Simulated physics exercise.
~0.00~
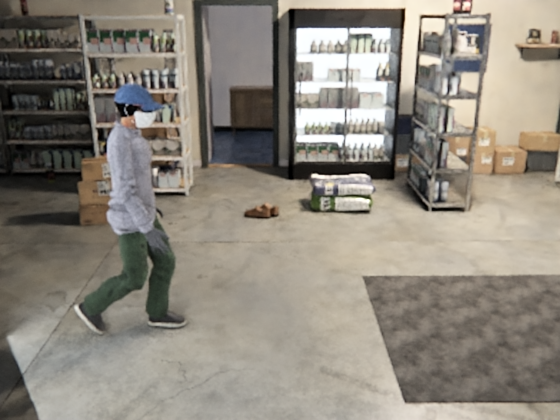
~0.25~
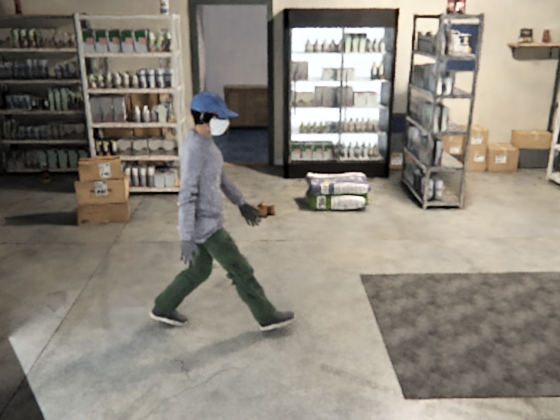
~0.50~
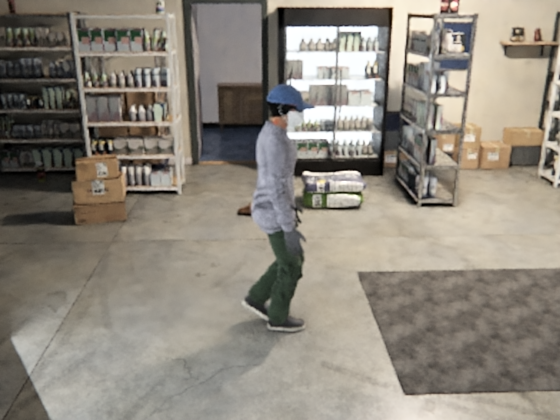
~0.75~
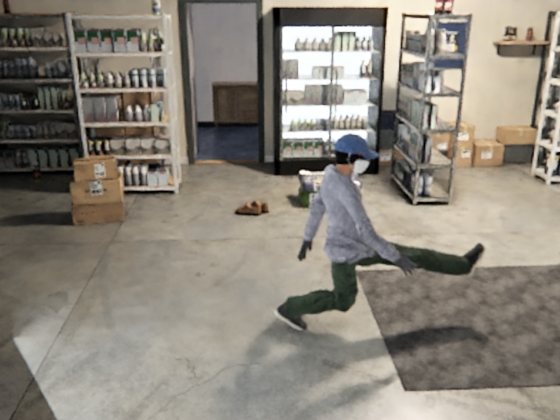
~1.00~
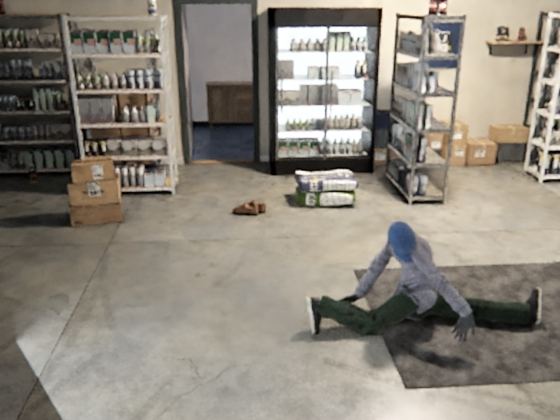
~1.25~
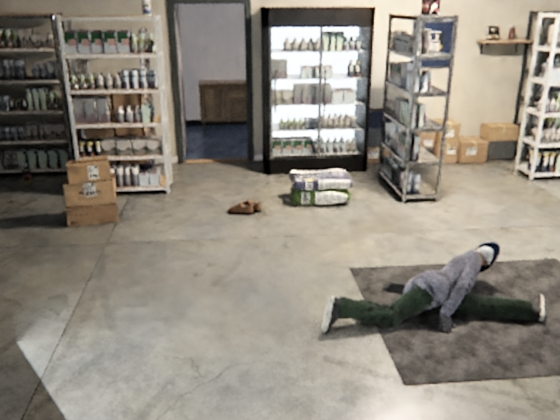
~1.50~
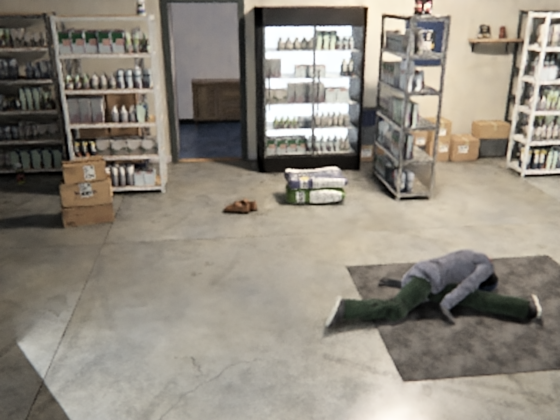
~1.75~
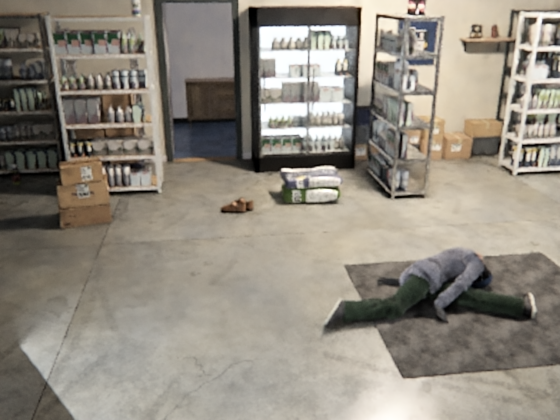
A person in a blue cap, white face mask, grey shirt and green trousers walks from left to right across the pale concrete floor of a storeroom, seen from a raised viewpoint that drifts slightly sideways. Behind are shelves of bottles, a lit display cabinet, an open doorway, cardboard boxes, stacked bags and brown shoes, with a black mat at right. Nearing the mat, the person pitches low, one leg kicked out forward. They drop with legs spread wide and hands reaching down, then slump forward. They end folded face down, lying across the mat's near edge, one foot on bare concrete.
